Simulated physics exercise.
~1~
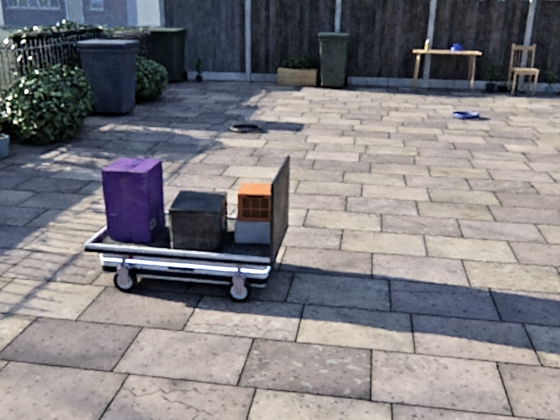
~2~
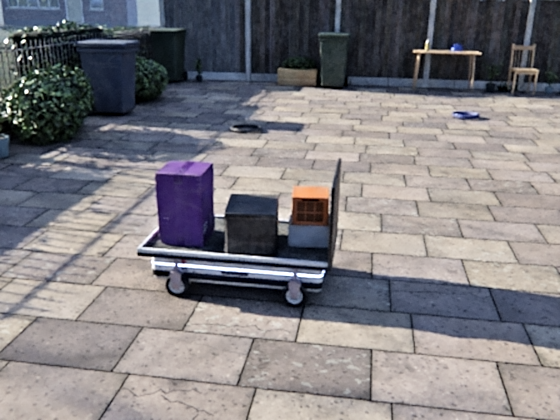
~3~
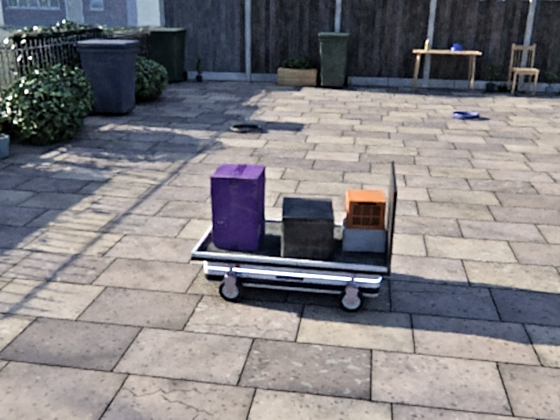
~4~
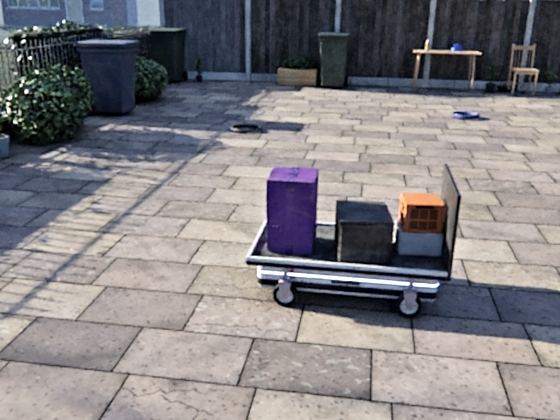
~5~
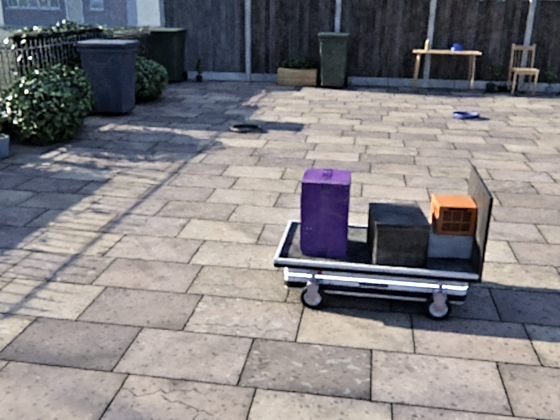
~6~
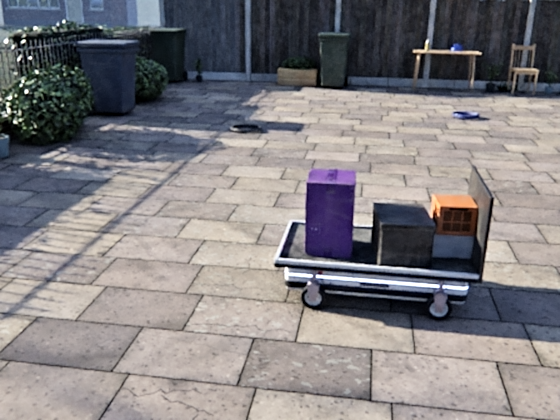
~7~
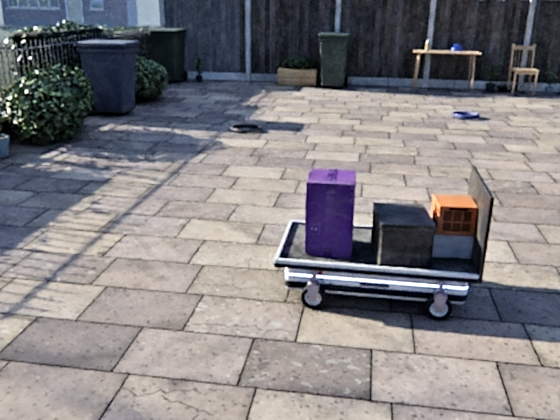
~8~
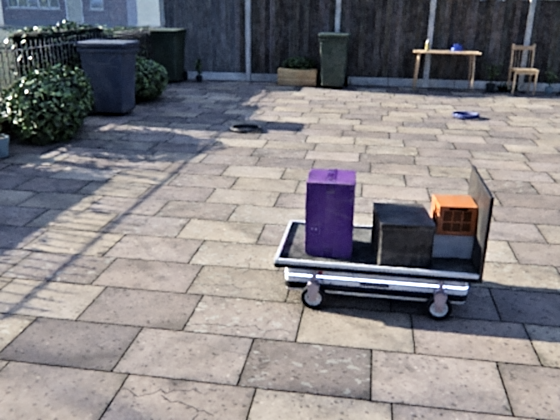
On a sunlit paved patio with a wooden fence, bins and a small table behind, a low wheeled cart carries a tall purple box, a black tote, and an orange crate resting on a white box beside an upright board. The cart rolls steadily to the right across the slabs, its load riding along with it. It then slows and comes to a stop right of centre. As it halts, the purple box slides very slightly toward the right but stays upright. The cart then stands still, with everything still aboard and the orange crate still on the white box.
